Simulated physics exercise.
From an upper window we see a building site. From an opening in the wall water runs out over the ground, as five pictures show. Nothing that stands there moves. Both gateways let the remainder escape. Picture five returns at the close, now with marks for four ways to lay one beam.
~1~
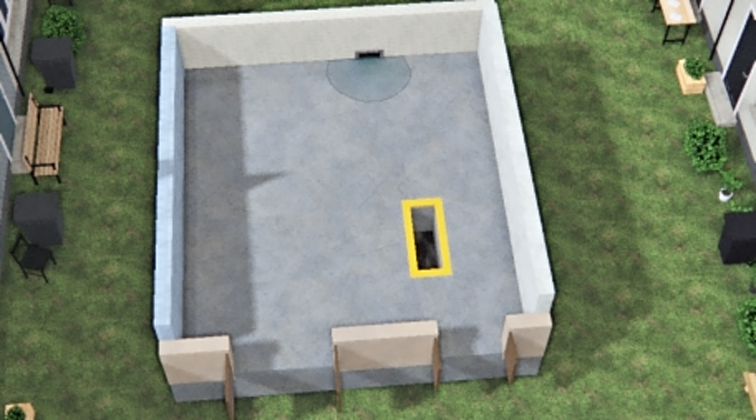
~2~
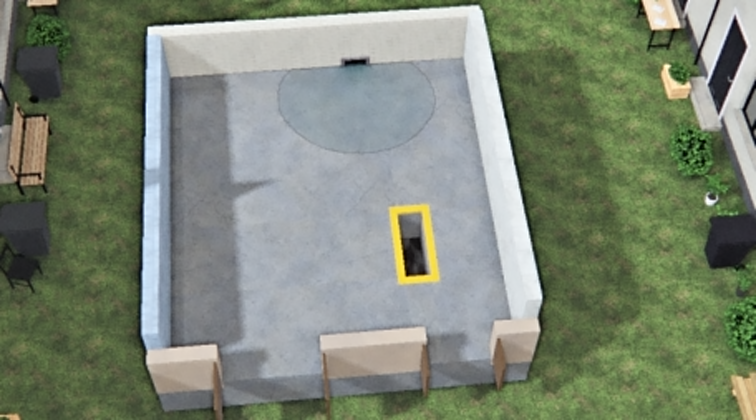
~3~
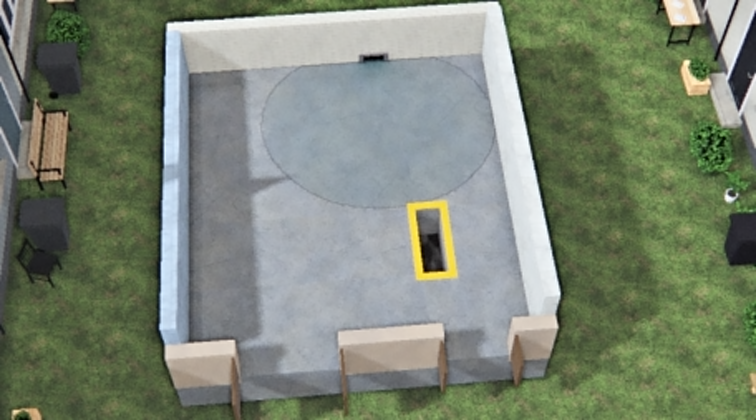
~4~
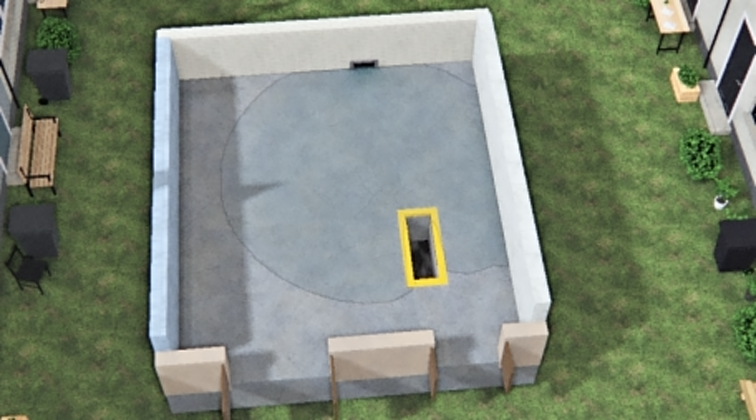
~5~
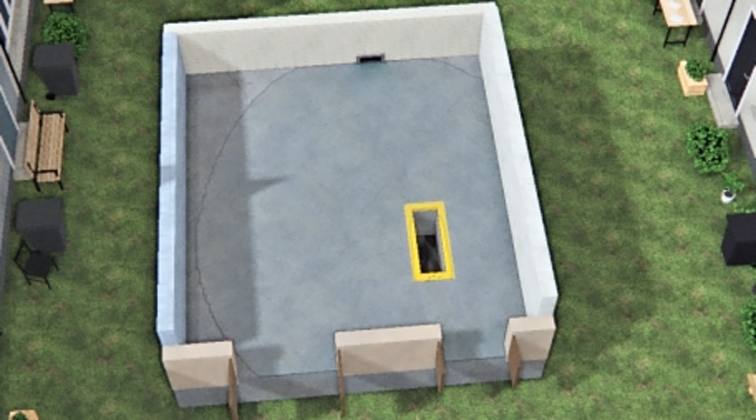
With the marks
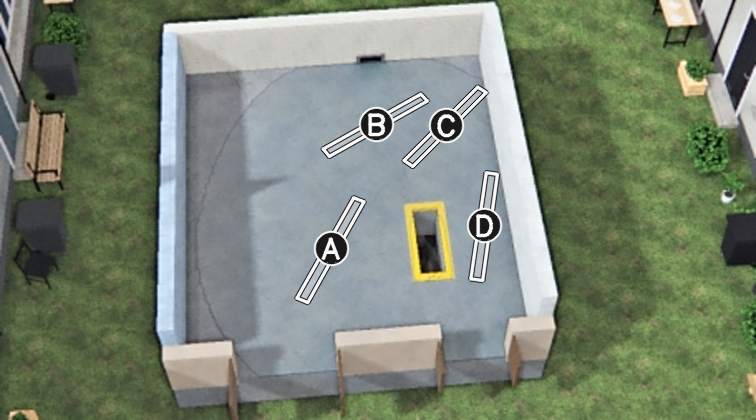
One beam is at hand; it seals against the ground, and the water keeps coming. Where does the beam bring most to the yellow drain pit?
The best position is D.
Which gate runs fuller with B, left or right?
More leaves on the left.
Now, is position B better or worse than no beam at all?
Position B is worse.
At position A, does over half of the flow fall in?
No, it does not.
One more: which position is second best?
Position A.
In white, A from (302, 300) to (358, 199); B from (326, 152) to (424, 97); C from (408, 163) to (481, 89); D from (476, 279) to (491, 173).
With A, about 25 % of the stream goes into the yellow drain pit, about 75 % out by the gates.
With B, about 10 % of the stream goes into the yellow drain pit, about 90 % out by the gates.
With C, about 10 % of the stream goes into the yellow drain pit, about 90 % out by the gates.
With D, about 36 % of the stream goes into the yellow drain pit, about 64 % out by the gates.
